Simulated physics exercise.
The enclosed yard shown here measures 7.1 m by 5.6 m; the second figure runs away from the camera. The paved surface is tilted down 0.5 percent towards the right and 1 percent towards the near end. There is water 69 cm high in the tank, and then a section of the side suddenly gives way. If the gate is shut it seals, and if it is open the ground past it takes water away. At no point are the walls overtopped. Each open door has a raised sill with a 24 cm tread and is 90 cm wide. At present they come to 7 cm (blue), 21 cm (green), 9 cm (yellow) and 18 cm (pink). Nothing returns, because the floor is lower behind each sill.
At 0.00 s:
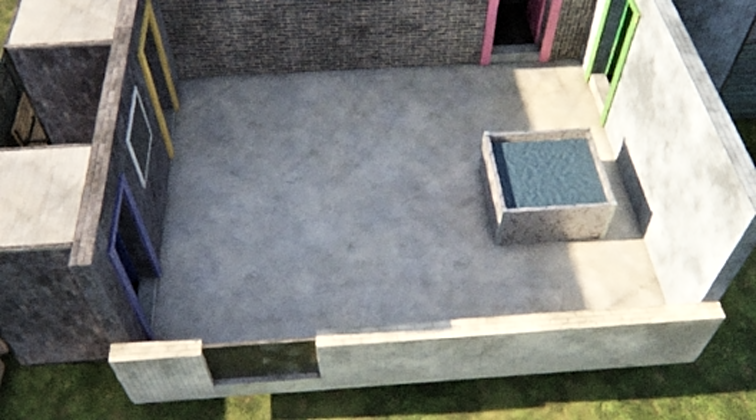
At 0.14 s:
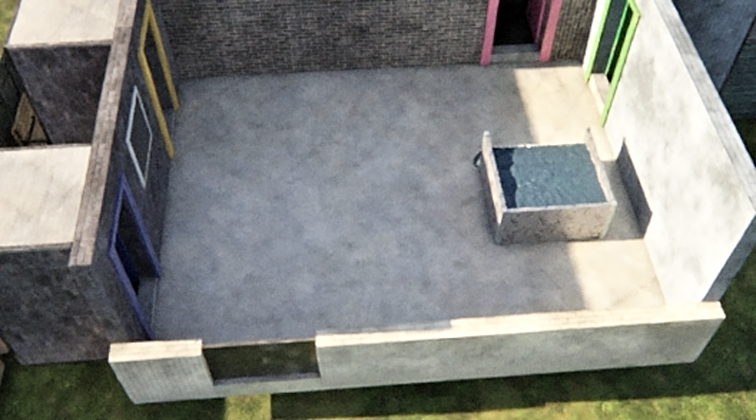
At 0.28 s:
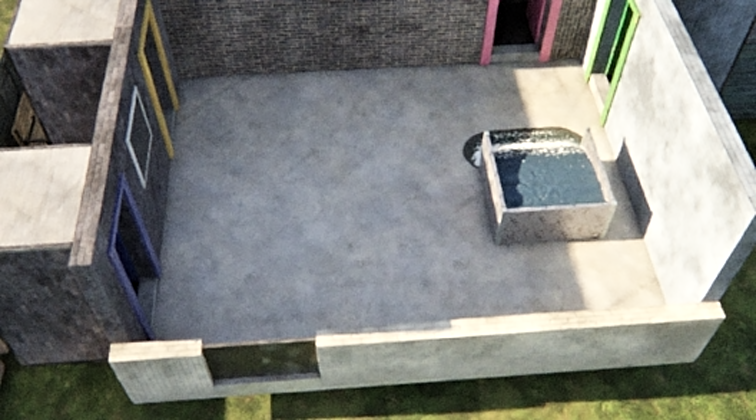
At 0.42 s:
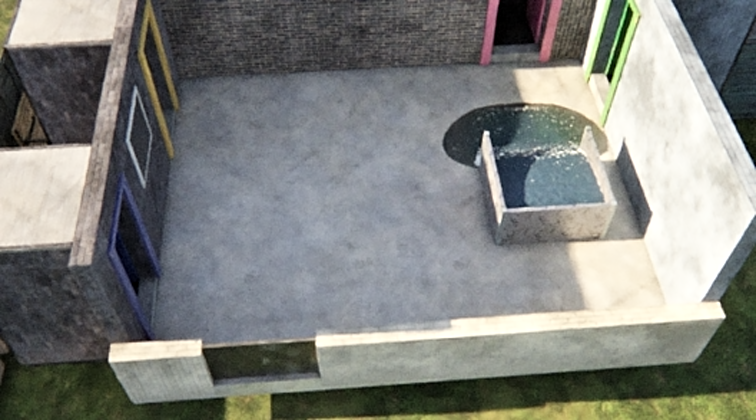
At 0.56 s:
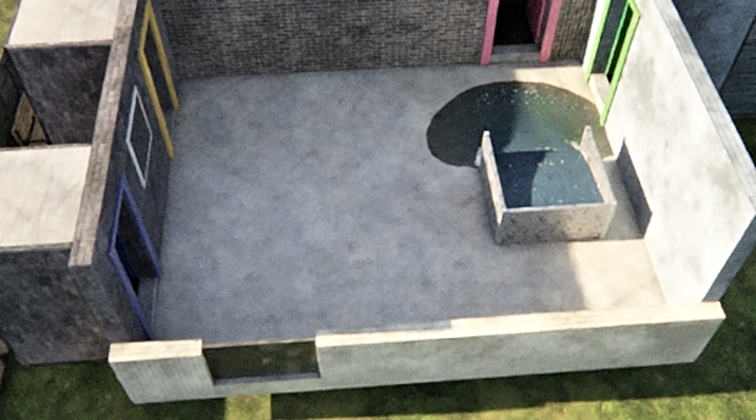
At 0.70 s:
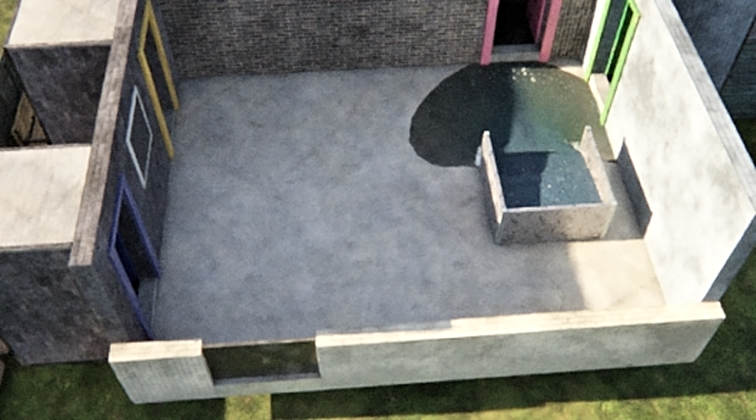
A paved yard enclosed by brick and pale walls is seen from high above, with a low wall along the near side. A yellow doorway and a blue one stand on the left, a pink one at the back and a green one at right, near a square tank of water. The tank's far side opens and water pours out, spreading in a dark, rounded sheet across the paving behind and leftward while the level inside drops and the view stays still.
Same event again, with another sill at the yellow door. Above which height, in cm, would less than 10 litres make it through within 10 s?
Above roughly 7 cm.
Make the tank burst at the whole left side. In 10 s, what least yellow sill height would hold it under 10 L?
Some 10.5 cm.
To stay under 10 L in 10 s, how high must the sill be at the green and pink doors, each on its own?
About 18 cm at green and 31 cm at pink.
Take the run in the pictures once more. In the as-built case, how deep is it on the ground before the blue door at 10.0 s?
6.5 cm.
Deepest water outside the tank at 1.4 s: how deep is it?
About 40 cm.
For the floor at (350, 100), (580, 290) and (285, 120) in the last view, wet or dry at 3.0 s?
First wet through, second bone-dry, third wet through.
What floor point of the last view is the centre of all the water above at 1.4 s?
I'd put it close to (521, 136).
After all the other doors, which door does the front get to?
Final door: Blue.
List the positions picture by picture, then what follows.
Still water, 69 cm deep, in the tank at (547, 172); the yellow door at (160, 86) is dry, in the first frame.
The front is at a hidden place, 0.3 m from the gap on the far side; 0.4 m2 of floor is wet, 69 cm left at the back, in the second frame.
Water pours out on the far side and has run 0.7 m, to (483, 136); about 12 cm deep outside, 66 cm at the back, in the third frame.
The front is at (488, 109), 1.3 m from the gap on the far side; 2.6 m2 of floor is wet, 59 cm left at the back, in the fourth frame.
The gap is on the far side, the front 1.8 m out at (493, 87); the back of the tank holds 58 cm, in the fifth frame.
Water pours out on the far side and has run 2.4 m, to (491, 63); about 6 cm deep outside, 52 cm at the back; 4.1 m in a straight line remain to the yellow door at (160, 86), in the sixth frame.
After 1.4 s water covers 20 % of the floor, deepest (40 cm) near (579, 65); it has not reached the yellow door.
After 3.0 s water covers 35 % of the floor, deepest (18 cm) near (544, 119); it has not reached the yellow door.
After 10.0 s water covers 90 % of the floor, deepest (9 cm) near (149, 373); 2 cm at the yellow door, 2 litres in over its 9 cm sill.
At the yellow door as built, the water arrived by 3.4 s and peaked near 10 cm at 4.0 s.
Run again over the same 10 s with other heights there, 15 litres in over 6.5 cm, 3 litres over 8.5 cm. The limit of 10 litres is kept from about 7 cm up.
